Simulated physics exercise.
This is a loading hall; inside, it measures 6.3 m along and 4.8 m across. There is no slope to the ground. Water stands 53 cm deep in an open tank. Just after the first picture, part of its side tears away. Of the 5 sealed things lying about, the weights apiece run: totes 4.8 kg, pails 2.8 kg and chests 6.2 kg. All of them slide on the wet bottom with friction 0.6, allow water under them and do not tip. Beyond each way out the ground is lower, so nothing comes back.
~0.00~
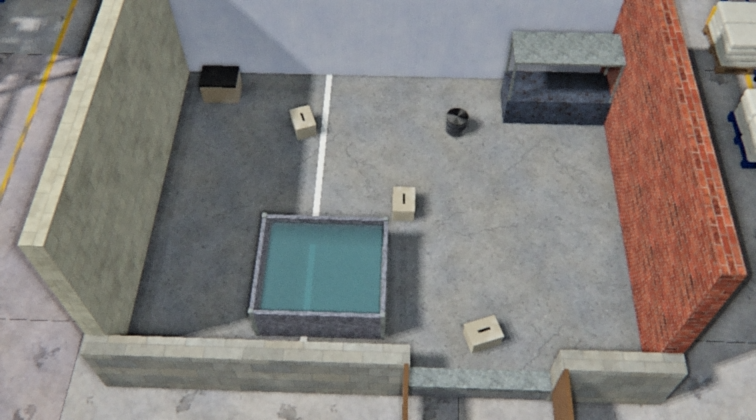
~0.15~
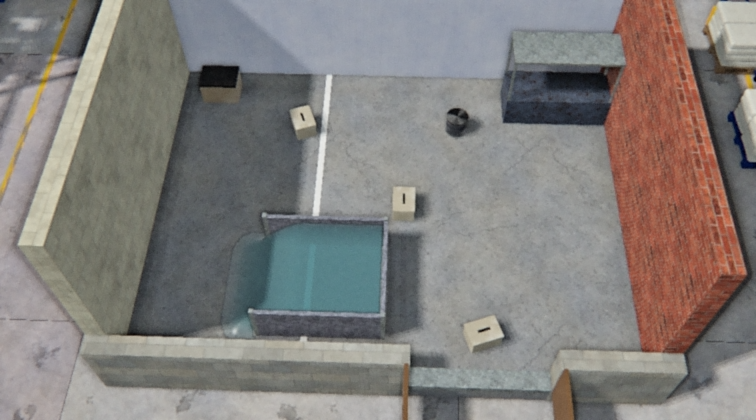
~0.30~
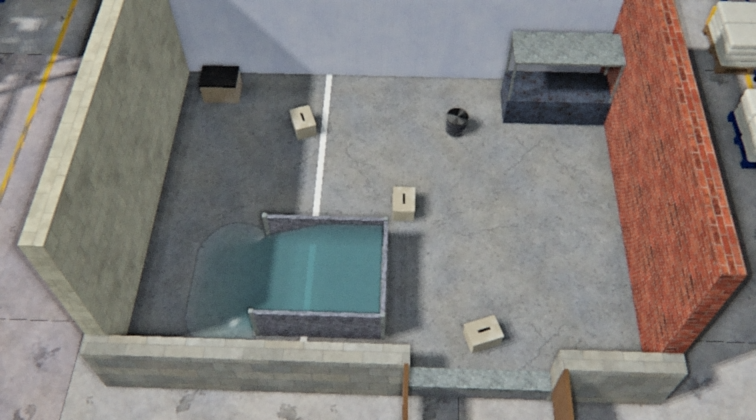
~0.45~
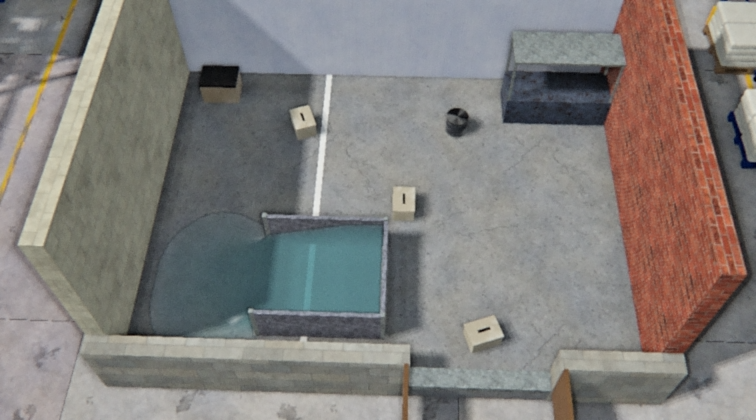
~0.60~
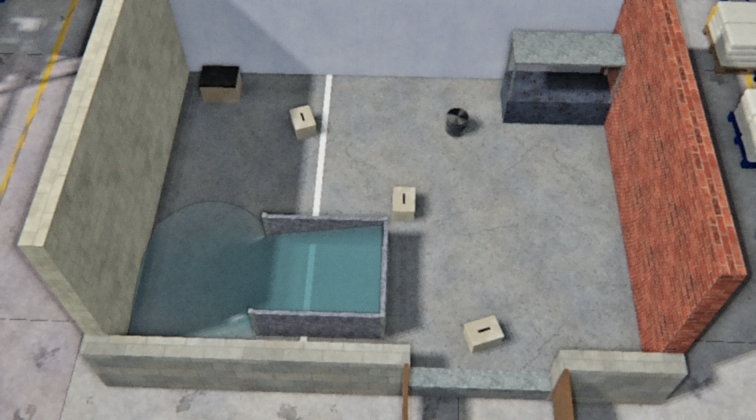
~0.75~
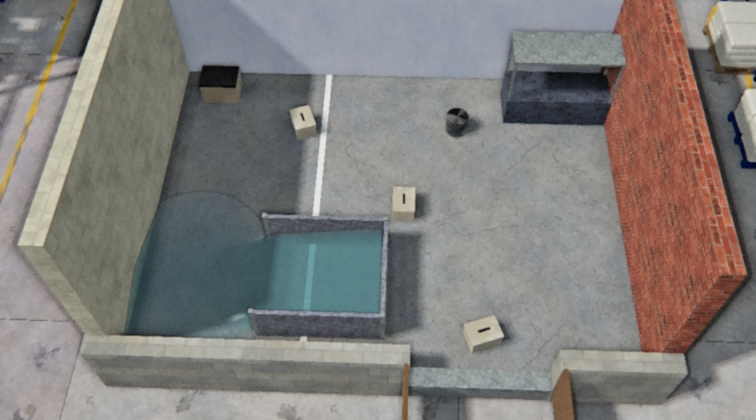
Water pours from the left side of a grey-walled tank once that side gives way, in a walled concrete yard seen from high above. Three pale boxes, a dark bin, a black-topped box at the back left and a grey block structure by the red brick wall surround it. The bluish sheet spreads leftward to the pale wall, while the objects and camera stay still.
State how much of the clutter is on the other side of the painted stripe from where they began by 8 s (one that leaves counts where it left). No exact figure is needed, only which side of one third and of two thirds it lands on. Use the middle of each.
It lands between the two marks, from one to two thirds.
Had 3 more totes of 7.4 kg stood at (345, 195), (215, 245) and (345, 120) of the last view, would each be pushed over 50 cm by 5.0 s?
First does not reach it, second exceeds it, third does not reach it.
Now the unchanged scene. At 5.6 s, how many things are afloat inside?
My tally comes to 1.
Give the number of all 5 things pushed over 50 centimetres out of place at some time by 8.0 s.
My count gives 4.
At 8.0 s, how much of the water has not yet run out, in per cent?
Remaining: Approx. 96 per cent.
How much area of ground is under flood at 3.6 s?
Wet area: Approx. 15 m2.
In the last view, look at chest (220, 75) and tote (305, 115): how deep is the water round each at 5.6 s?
Depth approx. 5 cm / 4 cm.
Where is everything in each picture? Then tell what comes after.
A tote at (303, 117) rests on the ground; a tote at (404, 199), on the bottom; 1.9 m2 under water; 0 of 5 have shifted, in the first picture.
A tote at (303, 117), on the bottom; a tote at (404, 199), on the bottom; 2.6 m2 under water; 0 of 5 have shifted, in the second picture.
A tote at (303, 117) rests on the ground; a tote at (404, 199), on the bottom; 3.4 m2 under water; 0 of 5 have shifted, in the third picture.
A tote at (303, 117) rests on the ground; a tote at (404, 199) rests on the ground; 4.5 m2 under water; 0 of 5 have shifted, in the fourth picture.
A tote at (303, 117), on the bottom; a tote at (404, 199) rests on the ground; 5.3 m2 under water; 0 of 5 have shifted, in the fifth picture.
A tote at (303, 117) rests on the ground; a tote at (404, 199), on the bottom; 5.6 m2 under water; 0 of 5 have shifted, in the sixth picture.
After 1.6 s 0 of 5 are over the mark; 0 afloat.
After 3.6 s 1 of 5 are over the mark; 1 afloat.
After 5.6 s 2 of 5 are over the mark; 1 afloat.
After 8.0 s 2 of 5 are over the mark; 1 afloat.
